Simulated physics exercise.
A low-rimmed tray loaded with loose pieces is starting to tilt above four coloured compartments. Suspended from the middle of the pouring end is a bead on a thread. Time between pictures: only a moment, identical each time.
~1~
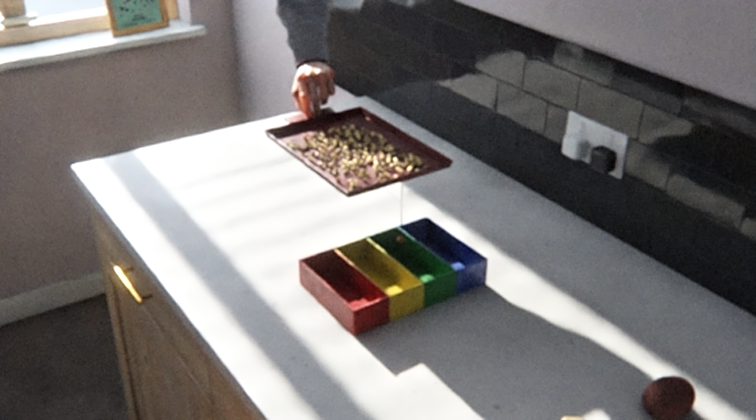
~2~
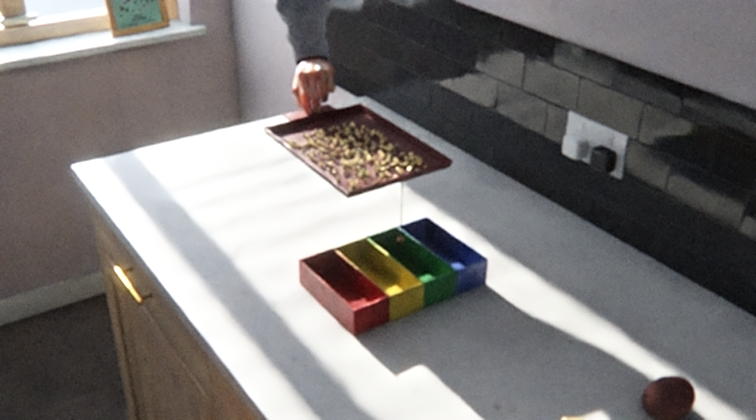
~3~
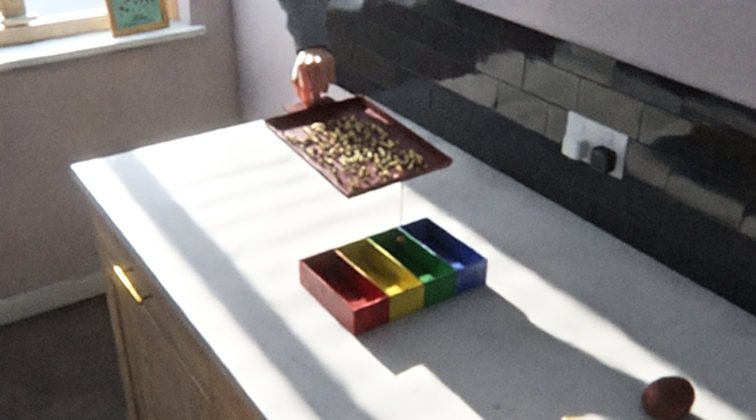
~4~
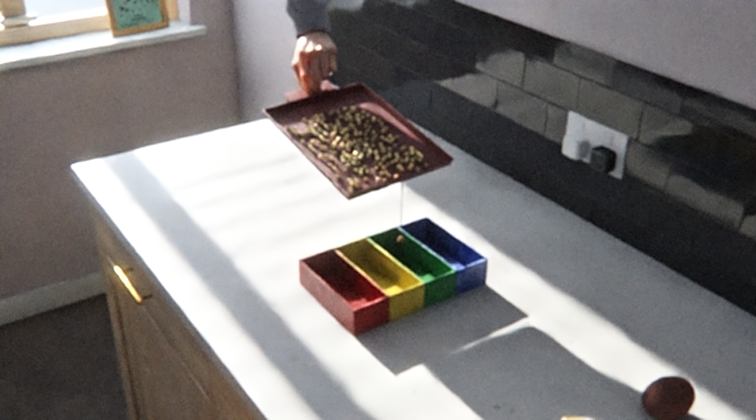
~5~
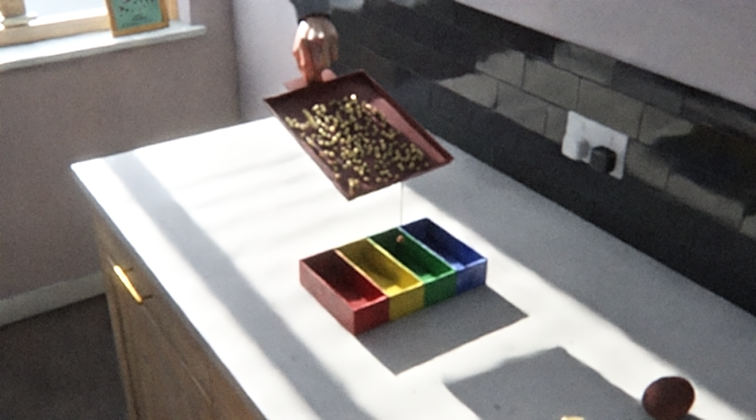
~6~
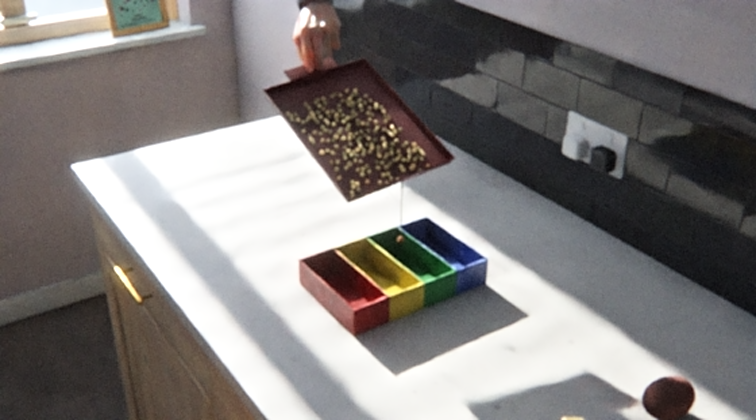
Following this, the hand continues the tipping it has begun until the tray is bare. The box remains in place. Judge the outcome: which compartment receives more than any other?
The yellow compartment receives the most.
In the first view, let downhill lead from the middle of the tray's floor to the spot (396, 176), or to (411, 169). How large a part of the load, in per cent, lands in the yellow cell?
In order: About 30, then 0 percent.
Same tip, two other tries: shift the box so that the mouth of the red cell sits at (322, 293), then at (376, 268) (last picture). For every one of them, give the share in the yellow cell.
About 50% on the first try and 20% on the second.
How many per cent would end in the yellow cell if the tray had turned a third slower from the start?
I'd put it near 50 per cent.
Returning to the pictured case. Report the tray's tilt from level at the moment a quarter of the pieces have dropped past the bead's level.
Angle reached: About 75°.
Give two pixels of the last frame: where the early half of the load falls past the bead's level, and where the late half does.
The opening half passes (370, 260), the closing half (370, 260).
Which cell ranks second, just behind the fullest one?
Runner-up - red.
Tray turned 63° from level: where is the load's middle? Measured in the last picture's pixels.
Somewhere around pixel (371, 190) in the last picture.
Soon, tray tipped steeply; most on the tray; a stray few in the red cell; a stray few in the green cell; a stray few in the yellow cell; about a quarter falling or outside the box.
A while on, tray tipped right over; about a quarter on the tray; about a third in the yellow cell; about a quarter in the red cell; a stray few in the green cell; about a third falling or outside the box.
Towards the end, tray tipped past a quarter turn; about half in the yellow cell; about a third in the red cell; a small part in the green cell; a stray few falling or outside the box.
Finally, tray tipped past a quarter turn; about half in the yellow cell; about a third in the red cell; a small part in the green cell; none in the blue cell; a stray few outside the box.
